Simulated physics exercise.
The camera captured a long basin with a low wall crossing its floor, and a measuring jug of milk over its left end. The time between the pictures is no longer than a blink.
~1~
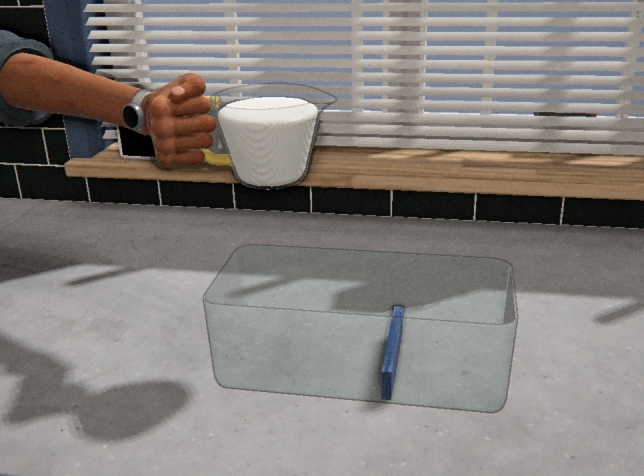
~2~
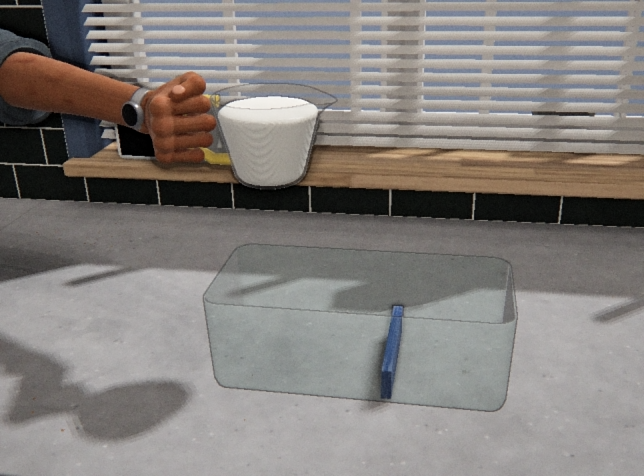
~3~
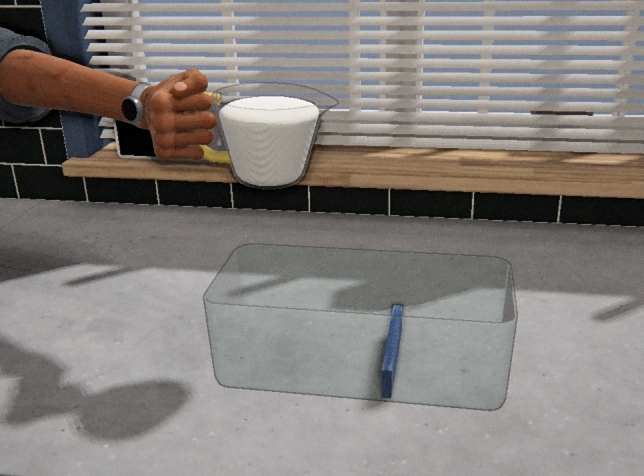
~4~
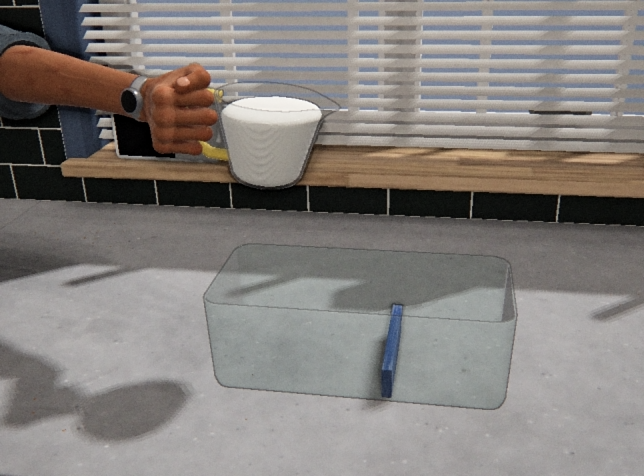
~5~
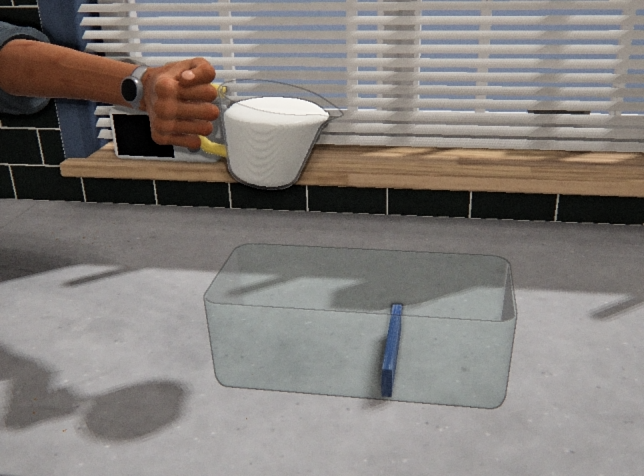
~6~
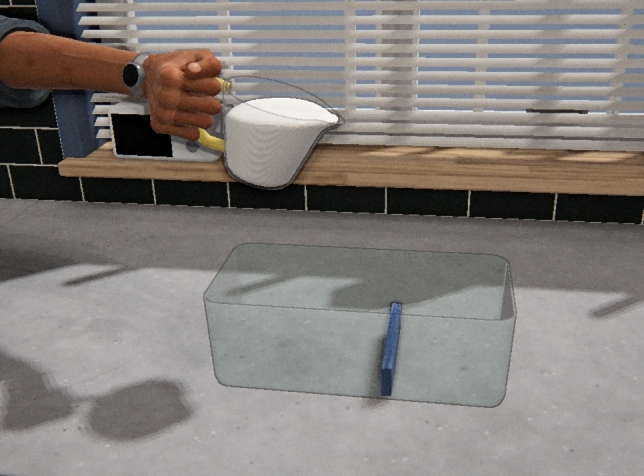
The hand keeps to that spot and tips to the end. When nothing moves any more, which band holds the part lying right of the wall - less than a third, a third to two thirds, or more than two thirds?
It falls in the band a third to two thirds.
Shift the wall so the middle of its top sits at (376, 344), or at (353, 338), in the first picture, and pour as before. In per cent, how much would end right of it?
I'd expect near 70 percent the first time and near 85 percent the next.
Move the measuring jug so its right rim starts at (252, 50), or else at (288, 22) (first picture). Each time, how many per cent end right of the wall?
10 and 10 in a hundred.
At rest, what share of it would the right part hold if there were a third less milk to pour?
Estimated share: Close to 15 per cent.
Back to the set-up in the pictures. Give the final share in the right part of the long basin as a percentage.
I'd estimate around 40 per cent.
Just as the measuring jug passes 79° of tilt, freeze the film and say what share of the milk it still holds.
Around 45 in a hundred.
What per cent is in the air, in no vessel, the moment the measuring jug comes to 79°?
I'd put it at roughly 30 percent of it.
A moment on, the measuring jug is tipped on its side and 47 per cent is still to pour, 3 is left of the wall and 18 right of it.
Next, the measuring jug is tipped right over and 2 per cent is still to pour, 49 is left of the wall and 41 right of it.
Then the measuring jug is tipped right over and 0 per cent is still to pour, 56 is left of the wall and 42 right of it.
Later the measuring jug is tipped right over and 0 per cent is still to pour, 56 is left of the wall and 42 right of it.
In the end 56 per cent lies left of the wall, 42 right of it and 2 outside.
